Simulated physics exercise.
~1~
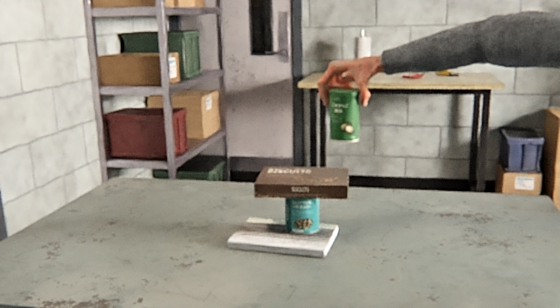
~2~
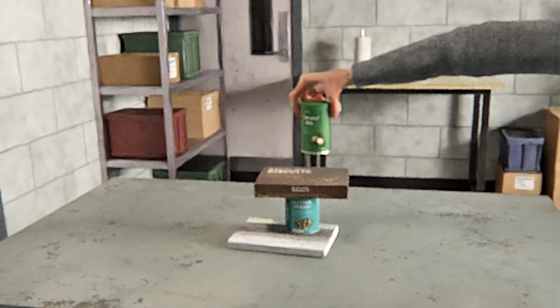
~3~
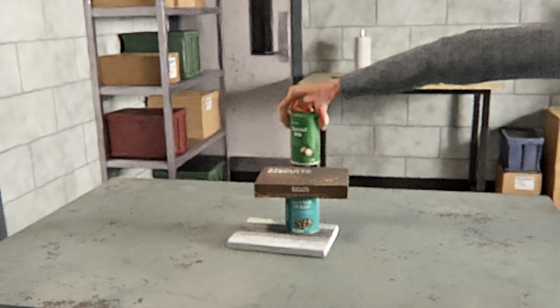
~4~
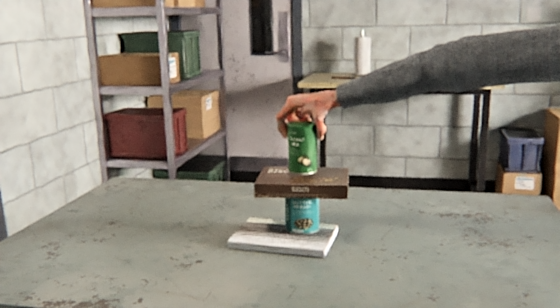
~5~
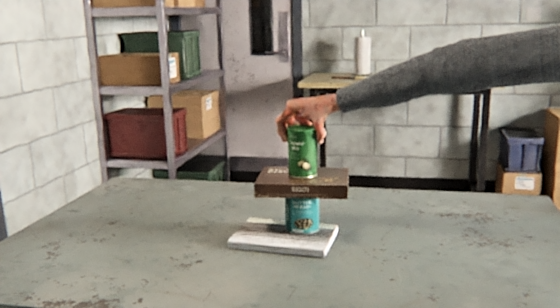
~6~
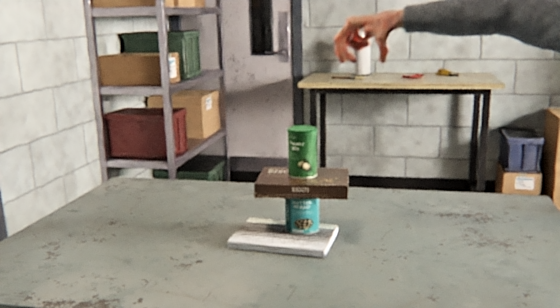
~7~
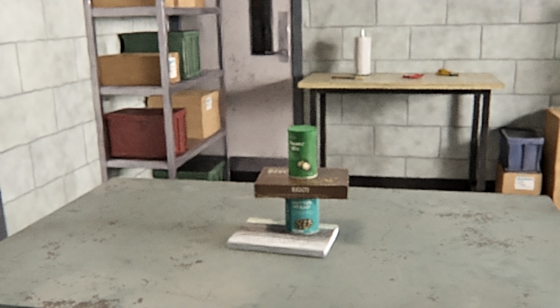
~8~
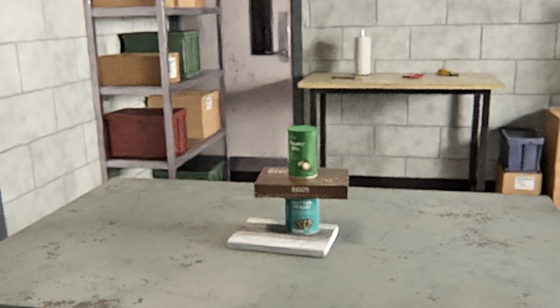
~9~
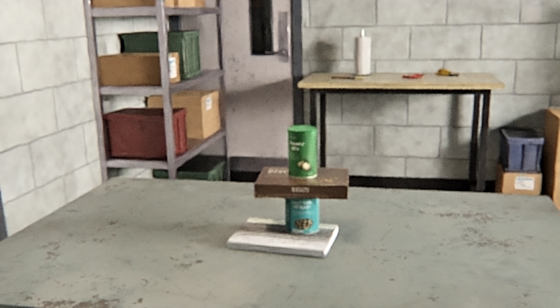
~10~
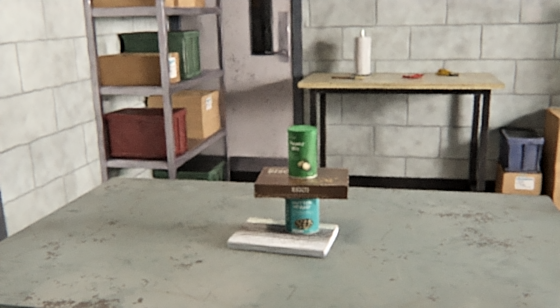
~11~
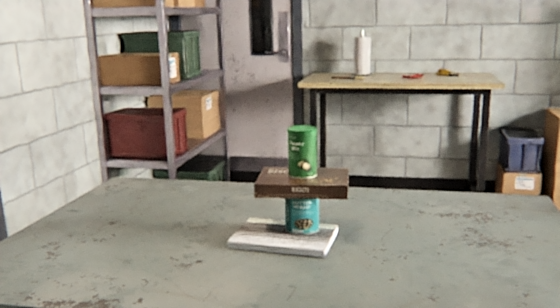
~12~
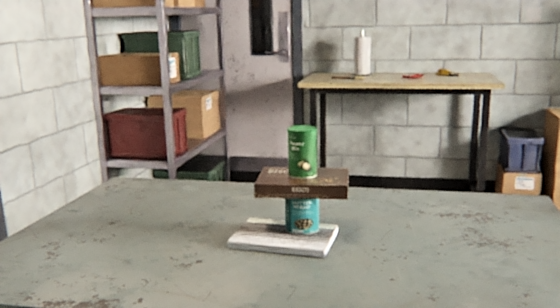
A green tin, held from above by a hand in a grey sleeve, hangs over a small stack on a worn grey table, seen from the front by a still camera in a storeroom with shelves on the left and a workbench behind. The stack has a white board at the bottom, a turquoise pot on it and a flat brown packet across the top. The hand carries the tin left and lowers it upright onto the packet. The fingers let go and the arm withdraws to the right. The tin stays put, and the whole pile stands still.
